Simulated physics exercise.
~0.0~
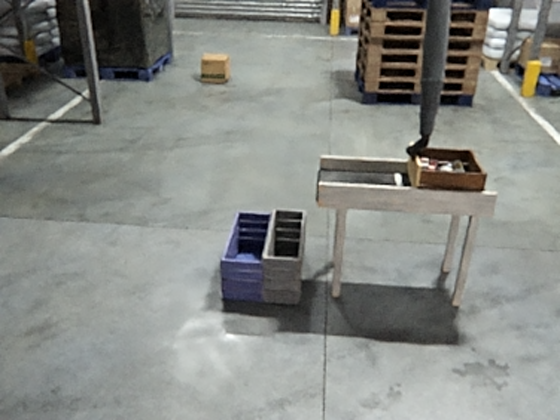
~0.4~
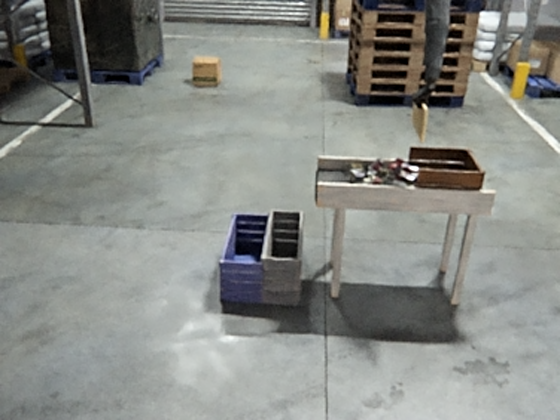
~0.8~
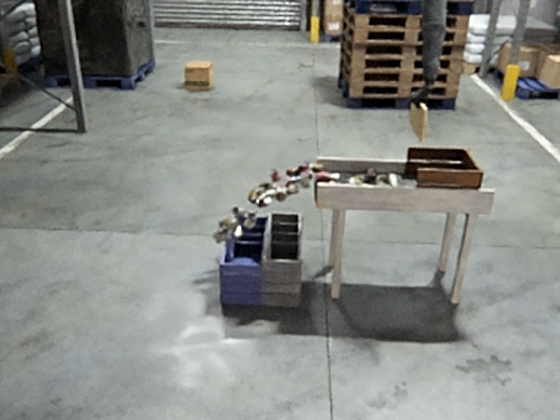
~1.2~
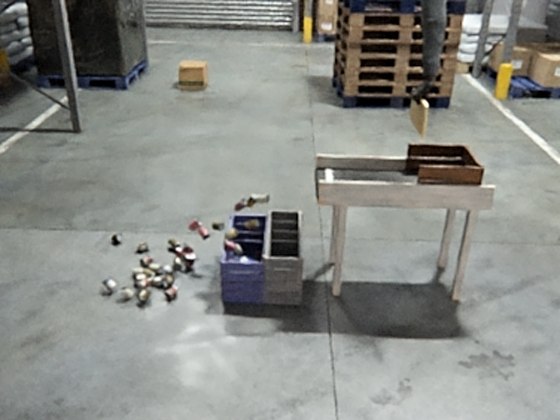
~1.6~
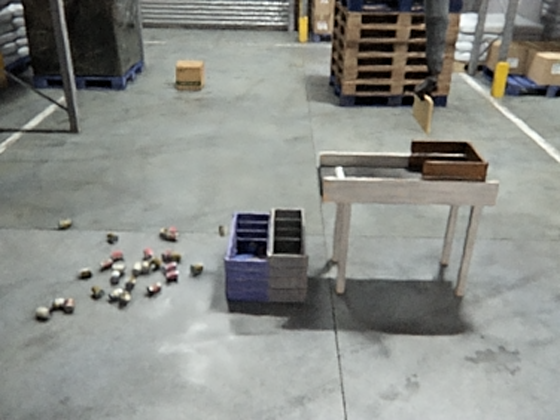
Small tins riding a belt leftward from a wooden pen, flying off its end, some landing in a blue tub, most scattering beyond.
